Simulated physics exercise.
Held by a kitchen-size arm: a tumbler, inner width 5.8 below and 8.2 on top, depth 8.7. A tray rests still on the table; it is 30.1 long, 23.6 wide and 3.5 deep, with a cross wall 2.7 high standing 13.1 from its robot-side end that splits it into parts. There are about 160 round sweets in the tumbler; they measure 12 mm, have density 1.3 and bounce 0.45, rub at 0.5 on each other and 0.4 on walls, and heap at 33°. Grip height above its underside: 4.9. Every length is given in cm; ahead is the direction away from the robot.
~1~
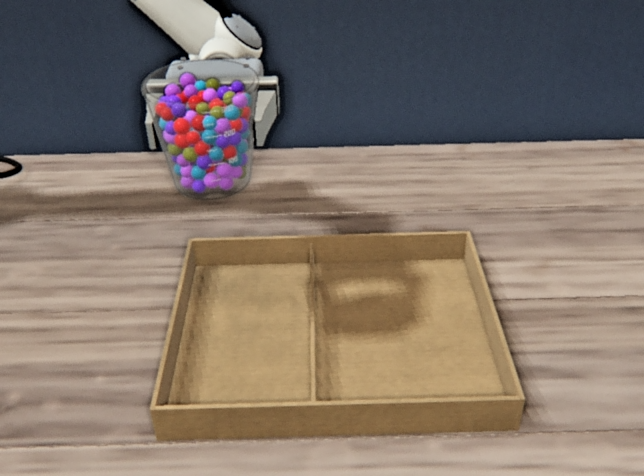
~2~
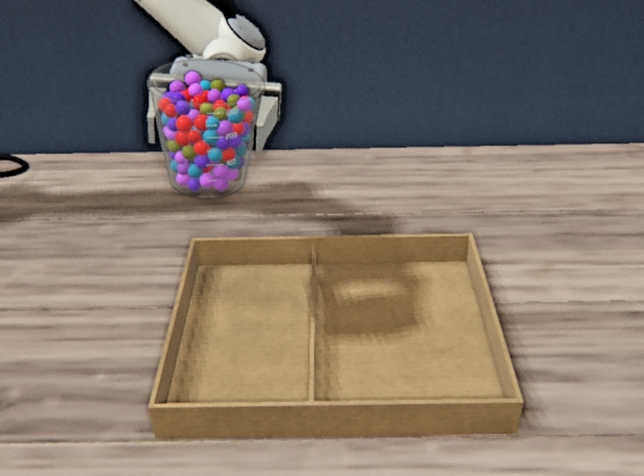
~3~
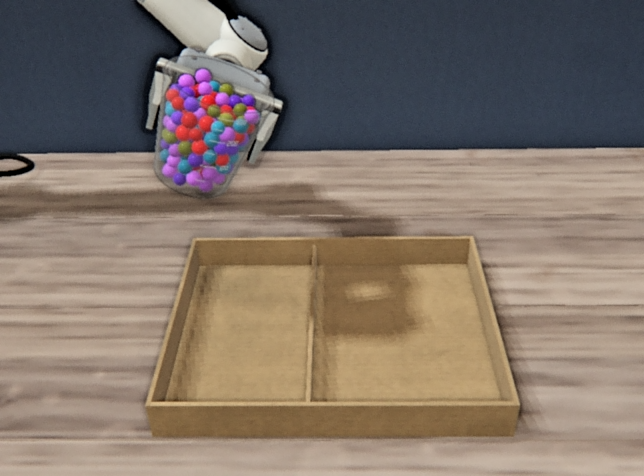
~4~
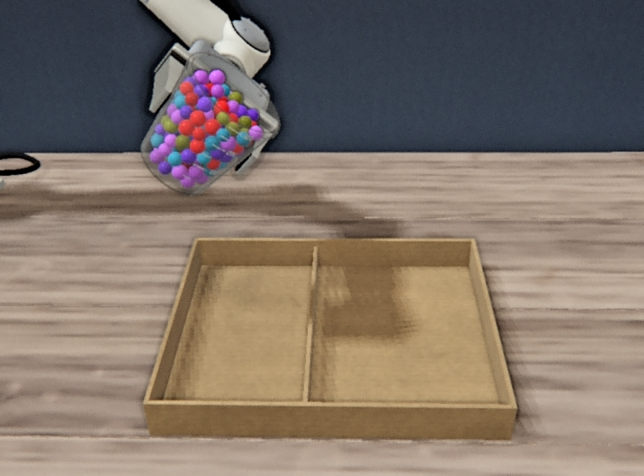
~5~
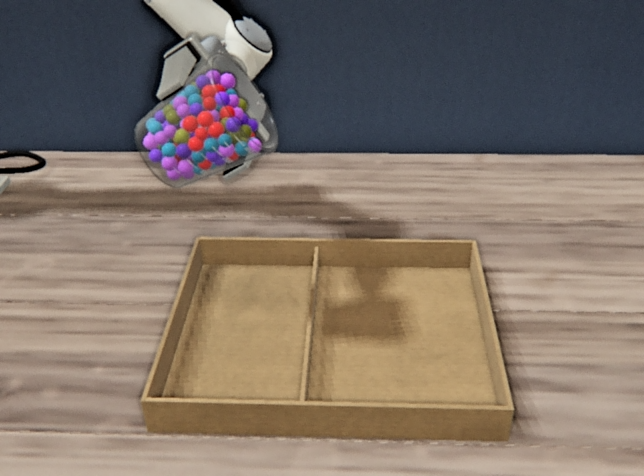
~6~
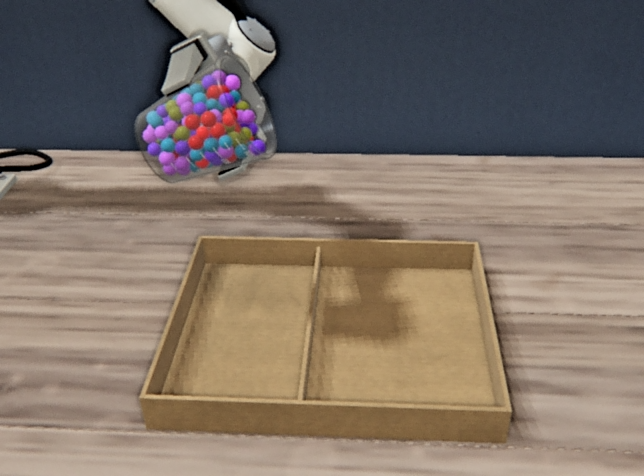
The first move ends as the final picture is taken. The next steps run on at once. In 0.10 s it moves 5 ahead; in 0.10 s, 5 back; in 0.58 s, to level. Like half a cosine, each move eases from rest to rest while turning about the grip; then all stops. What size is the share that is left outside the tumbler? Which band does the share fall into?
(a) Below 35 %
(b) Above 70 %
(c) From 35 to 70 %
Answer: C.
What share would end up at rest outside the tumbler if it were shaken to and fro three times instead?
Then roughly 75 percent.
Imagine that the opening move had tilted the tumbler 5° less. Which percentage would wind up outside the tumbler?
Estimate: Around 45 per cent.
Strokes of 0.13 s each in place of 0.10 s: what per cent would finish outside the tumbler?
It would come to around 40 %.
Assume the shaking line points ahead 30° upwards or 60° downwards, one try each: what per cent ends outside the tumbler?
You'd get about 85 per cent with the first setting and about 10 per cent with the second.
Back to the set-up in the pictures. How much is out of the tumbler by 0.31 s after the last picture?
About 55 per cent.
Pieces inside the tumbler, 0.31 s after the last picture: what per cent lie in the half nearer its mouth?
Around 45 percent.
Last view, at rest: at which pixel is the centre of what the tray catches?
About (422, 331).
Then, 0.31 s on, tilted 58° forward, highest piece 24 above the table; 70 in the tumbler, 36 in the far-side part, 1 in the robot-side part, 52 in flight or on a rim.
Then, 0.62 s on, tilted 11° forward, highest piece 26 above the table; 79 in the far-side part, 70 in the tumbler, 8 in the robot-side part, 2 on the table or floor.
Then, 0.98 s on, level, highest piece 24 above the table; 79 in the far-side part, 70 in the tumbler, 8 in the robot-side part, 2 on the table or floor.
Then, 2.03 s on, level, highest piece 24 above the table; 79 in the far-side part, 70 in the tumbler, 8 in the robot-side part, 2 on the table or floor.
In the end, 79 in the far-side part, 70 in the tumbler, 8 in the robot-side part, 2 on the table or floor. That is 56 % outside the tumbler.
